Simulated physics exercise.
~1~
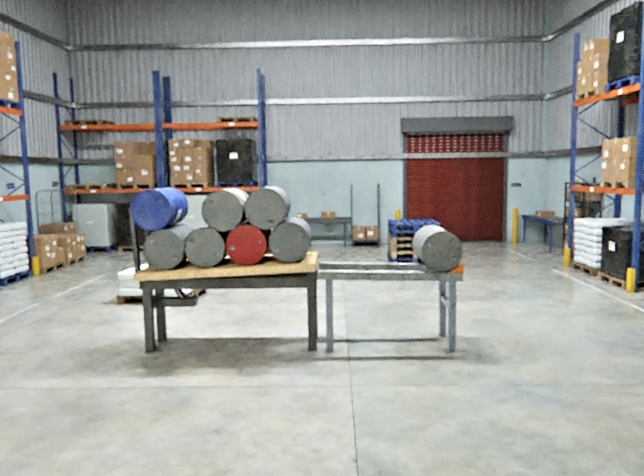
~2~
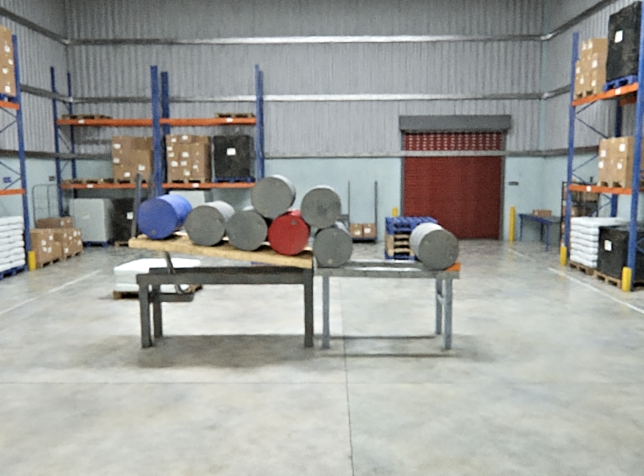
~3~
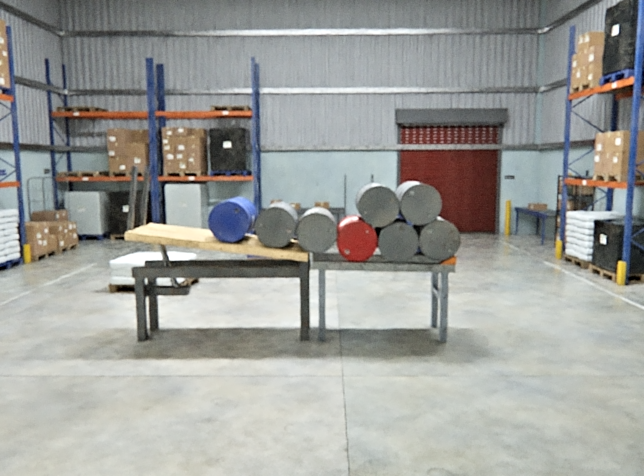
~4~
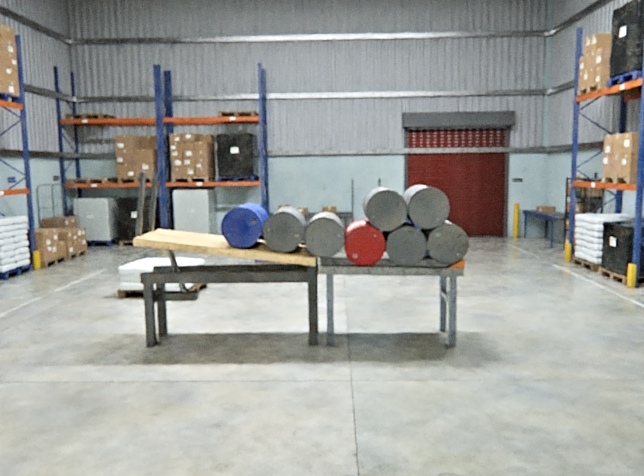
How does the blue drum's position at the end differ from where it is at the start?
At the start the blue drum is at the left end of the pile's upper row, resting on other drums. By the end it is farther right and sits directly on the tilted deck, at the left end of the line of drums.
